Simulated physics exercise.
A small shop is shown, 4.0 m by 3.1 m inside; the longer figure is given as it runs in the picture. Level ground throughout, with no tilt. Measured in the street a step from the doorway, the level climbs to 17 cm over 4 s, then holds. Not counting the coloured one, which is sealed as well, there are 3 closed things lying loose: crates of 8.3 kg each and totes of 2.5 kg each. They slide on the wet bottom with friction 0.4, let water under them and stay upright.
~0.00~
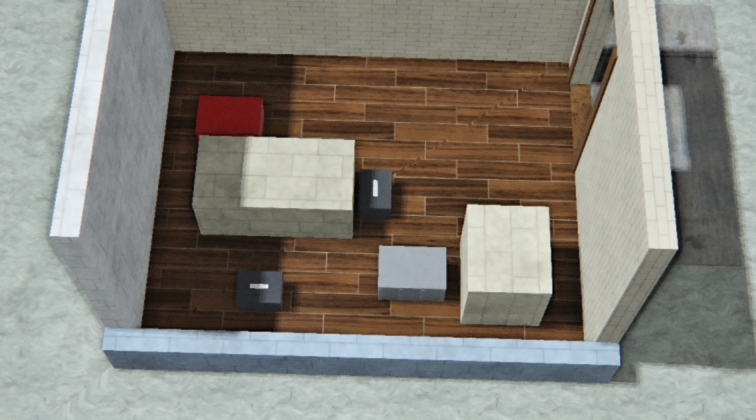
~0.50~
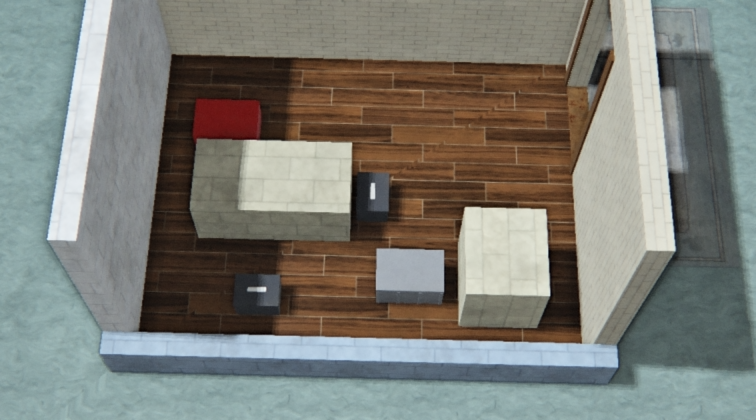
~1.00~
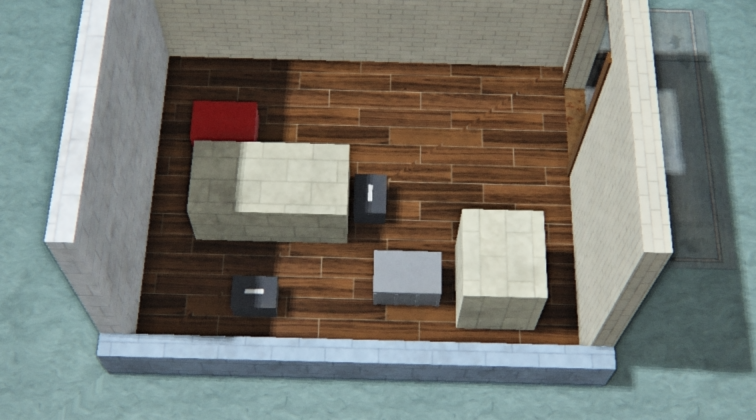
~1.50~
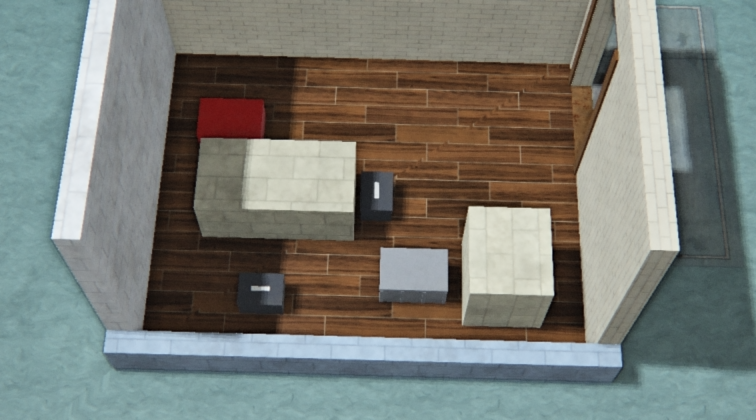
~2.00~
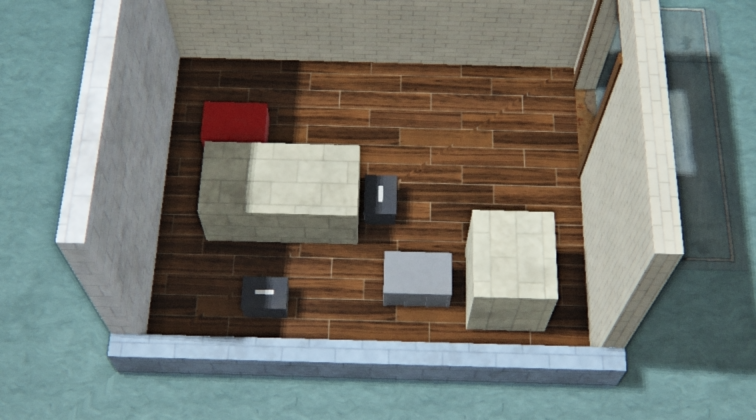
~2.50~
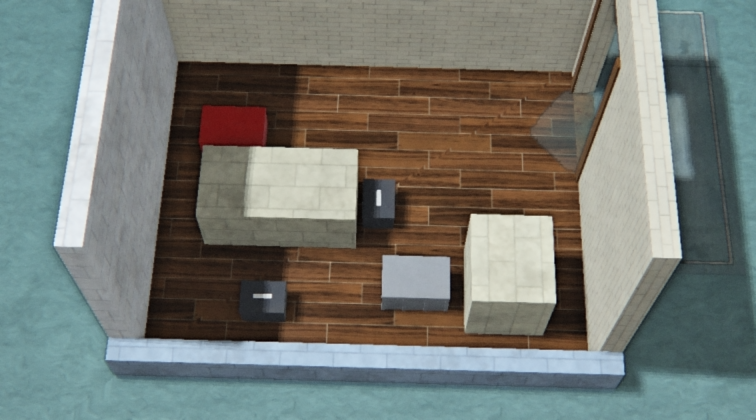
A small roofless shop with a red crate and pale blocks standing still as water surrounds it, a translucent patch appearing inside the doorway.
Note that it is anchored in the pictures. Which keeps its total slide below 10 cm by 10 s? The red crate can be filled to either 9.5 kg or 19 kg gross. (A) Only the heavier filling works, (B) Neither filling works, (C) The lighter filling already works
B.
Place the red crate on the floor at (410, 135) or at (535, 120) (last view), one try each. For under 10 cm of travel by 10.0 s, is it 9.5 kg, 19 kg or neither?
Respectively, neither option succeeds and neither option succeeds.
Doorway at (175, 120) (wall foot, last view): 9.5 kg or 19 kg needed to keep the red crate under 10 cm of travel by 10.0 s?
So neither mass does it.
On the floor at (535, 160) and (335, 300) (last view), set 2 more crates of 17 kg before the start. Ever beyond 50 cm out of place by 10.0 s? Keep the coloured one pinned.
Those two come out over the line and inside the line, in that order.
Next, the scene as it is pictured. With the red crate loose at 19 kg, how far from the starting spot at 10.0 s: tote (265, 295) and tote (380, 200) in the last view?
50 cm and 120 cm respectively.
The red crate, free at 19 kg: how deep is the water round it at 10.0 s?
Something like 10 centimetres.
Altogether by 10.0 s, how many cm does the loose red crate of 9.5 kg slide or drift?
Path length near 50 cm.
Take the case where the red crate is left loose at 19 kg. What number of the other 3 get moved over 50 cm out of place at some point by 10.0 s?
That adds up to 2.
After 3.5 s the red crate would be 0 cm from its start with 9.5 kg and 0 cm from its start with 19 kg; 0 cm of water round it then.
After 4.5 s the red crate would be 0 cm from its start with 9.5 kg and 0 cm from its start with 19 kg; 0 cm of water round it then.
After 7.0 s the red crate would be 34 cm from its start with 9.5 kg and 0 cm from its start with 19 kg; 6 cm of water round it then.
After 10.0 s the red crate would be 39 cm from its start with 9.5 kg and 19 cm from its start with 19 kg; 10 cm of water round it then.
